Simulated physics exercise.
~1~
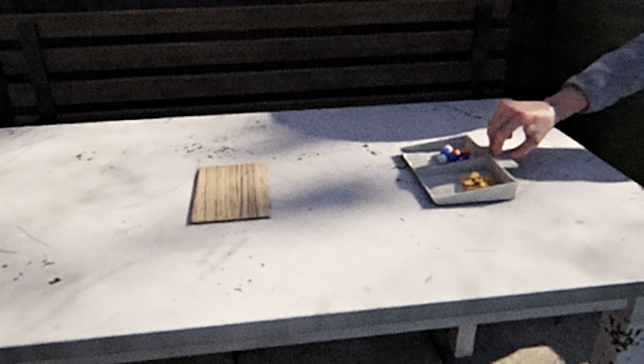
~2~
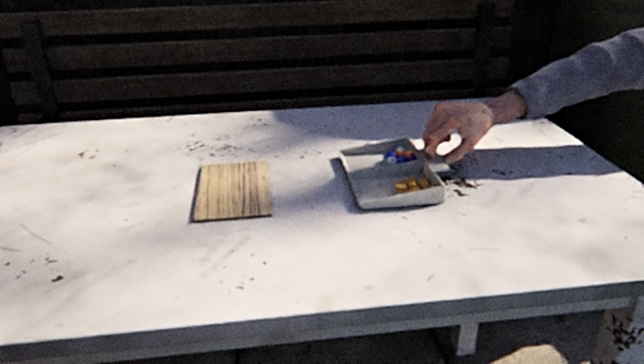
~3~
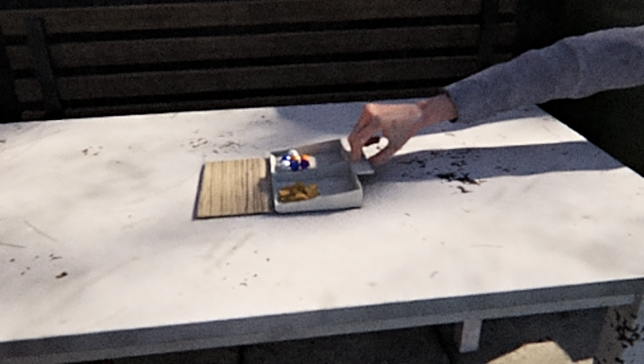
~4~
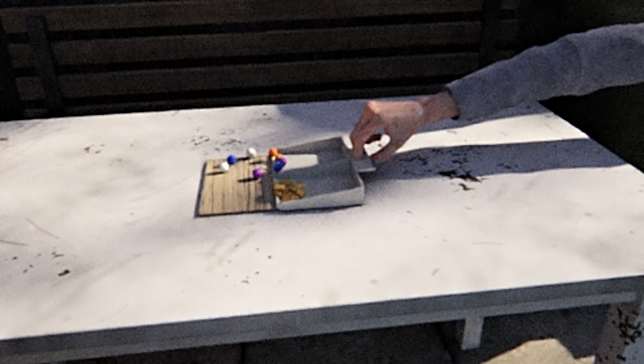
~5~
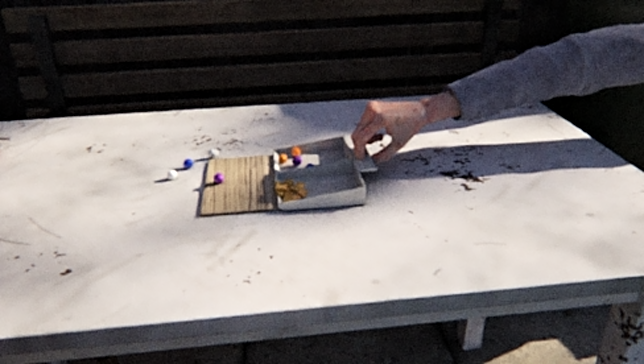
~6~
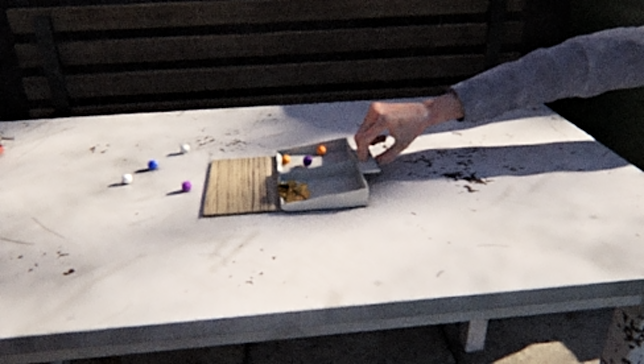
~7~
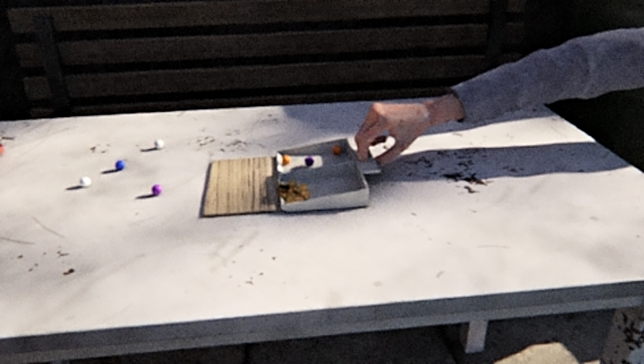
On an outdoor white table, a hand pushes a divided tray left against a flat board, some coloured balls spilling out, orange pieces staying inside.
